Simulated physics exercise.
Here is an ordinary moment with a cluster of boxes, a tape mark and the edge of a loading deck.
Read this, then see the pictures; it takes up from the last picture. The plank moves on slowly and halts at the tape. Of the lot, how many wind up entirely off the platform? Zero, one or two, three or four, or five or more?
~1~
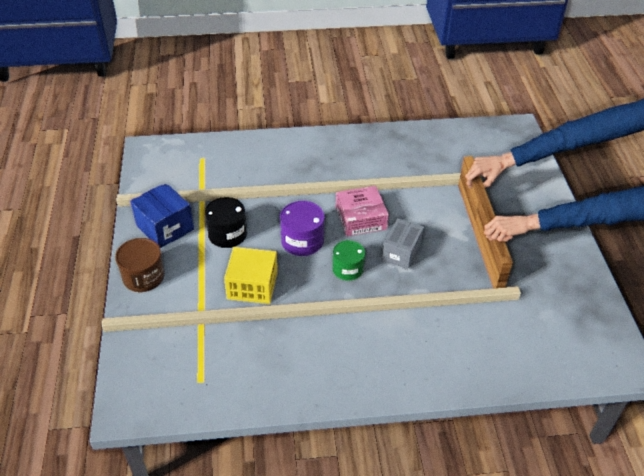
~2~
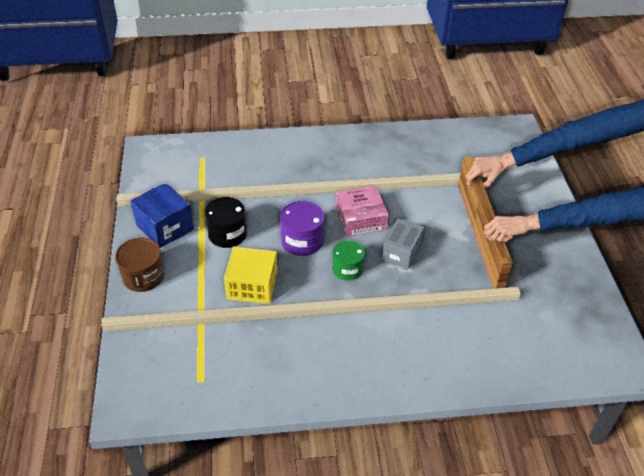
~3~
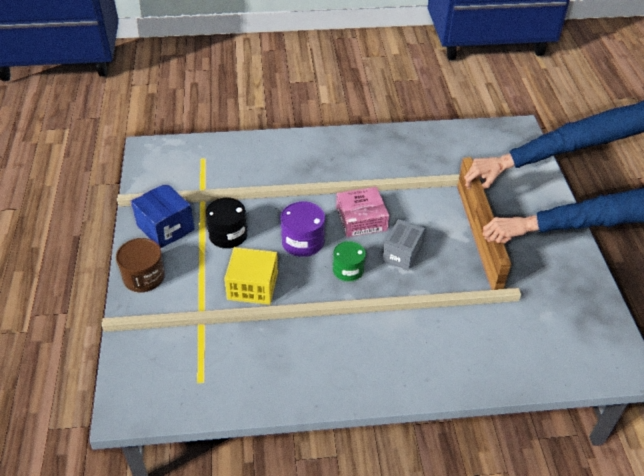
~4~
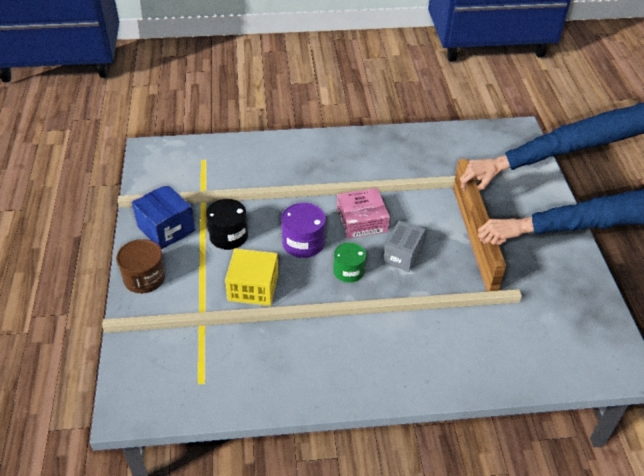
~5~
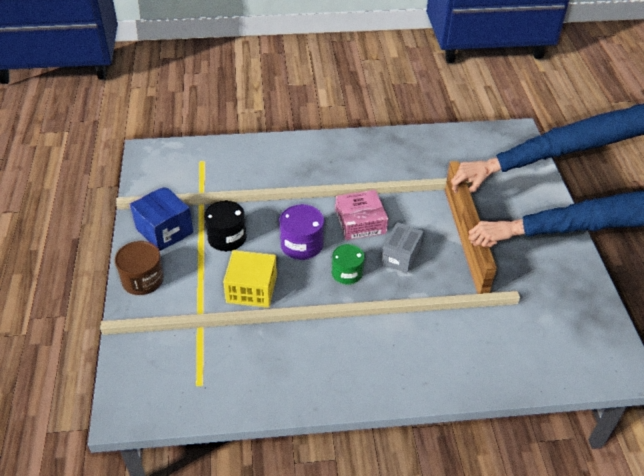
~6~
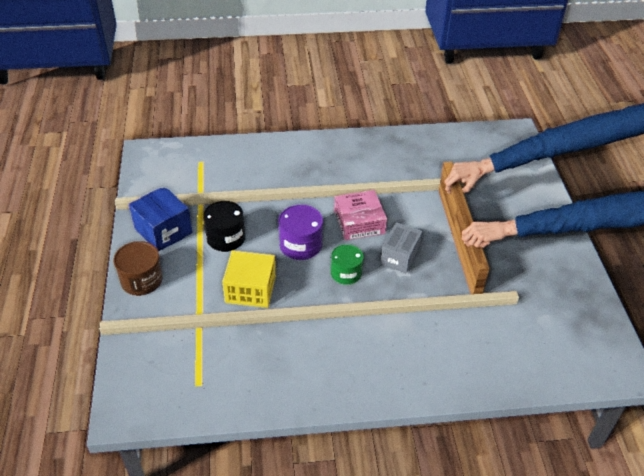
The tally of falls will come to a mere one or two.
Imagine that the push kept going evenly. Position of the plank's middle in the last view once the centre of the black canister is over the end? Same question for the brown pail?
The middle is at (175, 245) when it's the black canister, and at (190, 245) when it's the brown pail.
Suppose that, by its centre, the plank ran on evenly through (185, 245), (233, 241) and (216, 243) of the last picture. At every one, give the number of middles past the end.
Respectively, 3, 0 and 1.
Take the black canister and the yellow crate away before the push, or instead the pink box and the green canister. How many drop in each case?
That gives 0 in the first case, then 1 in the second.
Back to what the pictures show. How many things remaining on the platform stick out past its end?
The count is 2.
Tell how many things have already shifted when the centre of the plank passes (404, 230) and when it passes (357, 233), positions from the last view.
The number moved is 1 and then 4.
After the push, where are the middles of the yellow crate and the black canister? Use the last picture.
You'll see the yellow crate at (115, 297), with the black canister at (137, 213).
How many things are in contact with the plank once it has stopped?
The number is 2.
Early on, none off yet; brown pail at rest near (139, 269); blue box at rest near (161, 219); black canister at rest near (225, 226).
A while later, none off yet; brown pail at rest near (139, 269); blue box travelled a little near (153, 217); black canister travelled a little near (202, 223).
Finally, the number that fall off is one or two; lost, blue box.
